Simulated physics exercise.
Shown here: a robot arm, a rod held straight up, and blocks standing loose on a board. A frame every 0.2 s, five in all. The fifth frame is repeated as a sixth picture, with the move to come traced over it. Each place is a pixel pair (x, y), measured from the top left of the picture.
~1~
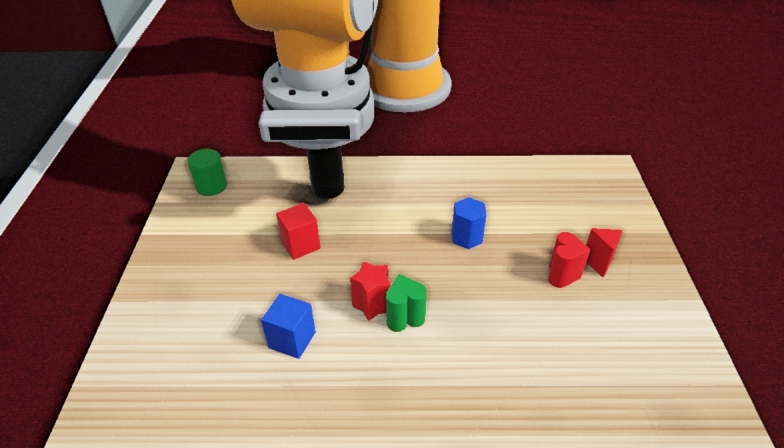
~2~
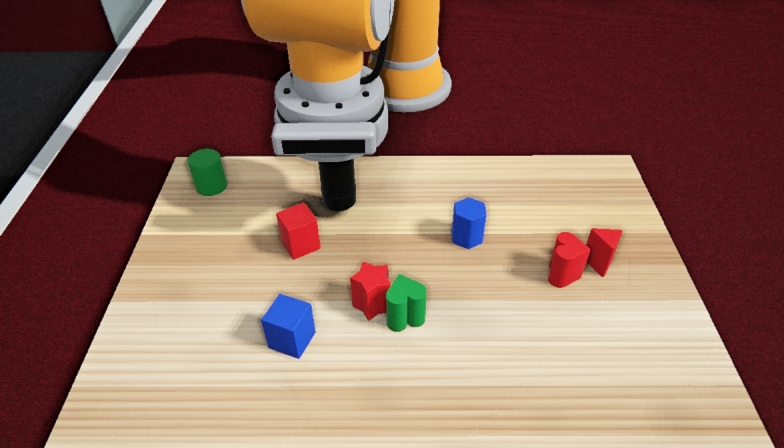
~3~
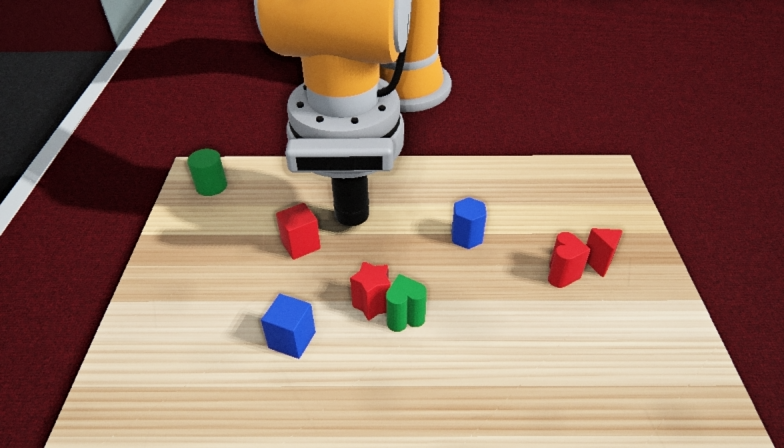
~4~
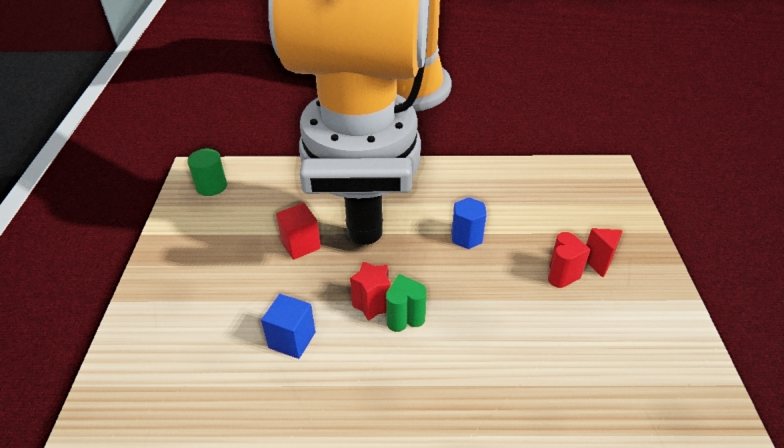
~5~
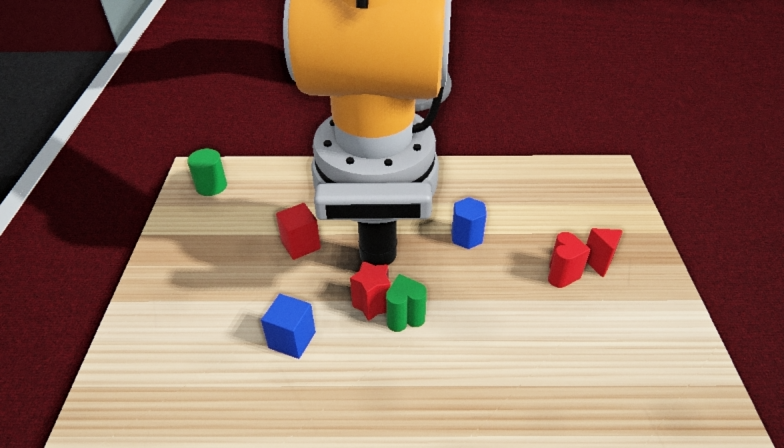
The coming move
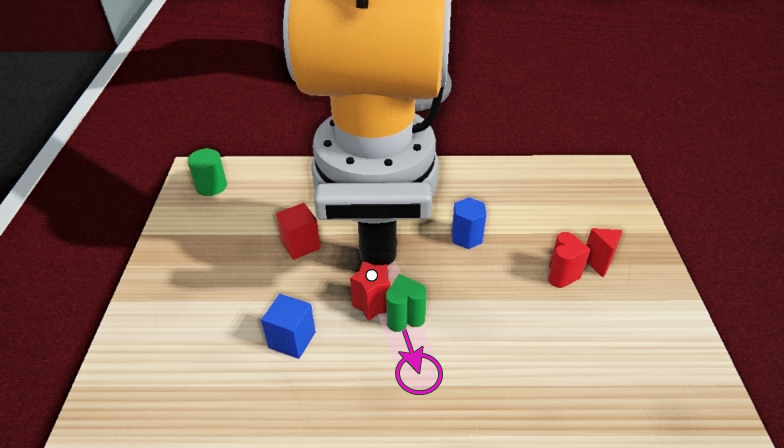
A robot arm moves a dark upright rod forward and slightly right over a wooden board, passing between a red block and a blue one and nearing the red star-shaped block, while the scattered blocks stay still.
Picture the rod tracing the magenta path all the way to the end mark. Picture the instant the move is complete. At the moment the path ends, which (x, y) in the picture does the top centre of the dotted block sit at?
It will likely be found at (365, 303).
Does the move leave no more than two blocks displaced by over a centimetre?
Yes, that is how it ends up.
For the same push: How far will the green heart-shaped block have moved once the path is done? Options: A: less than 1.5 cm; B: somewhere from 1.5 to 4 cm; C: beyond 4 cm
Correct choice: C.
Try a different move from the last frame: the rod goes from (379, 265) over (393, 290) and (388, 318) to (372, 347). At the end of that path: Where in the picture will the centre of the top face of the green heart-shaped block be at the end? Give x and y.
Put as a pixel place, it's (411, 323).
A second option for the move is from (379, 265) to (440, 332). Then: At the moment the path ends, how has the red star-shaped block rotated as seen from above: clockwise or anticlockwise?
Turns clockwise.
The drawn path runs straight from (379, 265) to (419, 373); the dot is on the red star-shaped block.
On the path given first. One third of the way, rod at (392, 287); red star-shaped block at (369, 290), turned 30° clockwise; green heart-shaped block at (409, 298).
Two thirds of the way, rod at (406, 324); red star-shaped block at (366, 303), turned 75° clockwise; green heart-shaped block at (423, 339).
At the end, rod at (419, 364); red four-sided block not moved; red star-shaped block at (366, 303), turned 75° clockwise; green heart-shaped block at (436, 384), turned 15° clockwise.
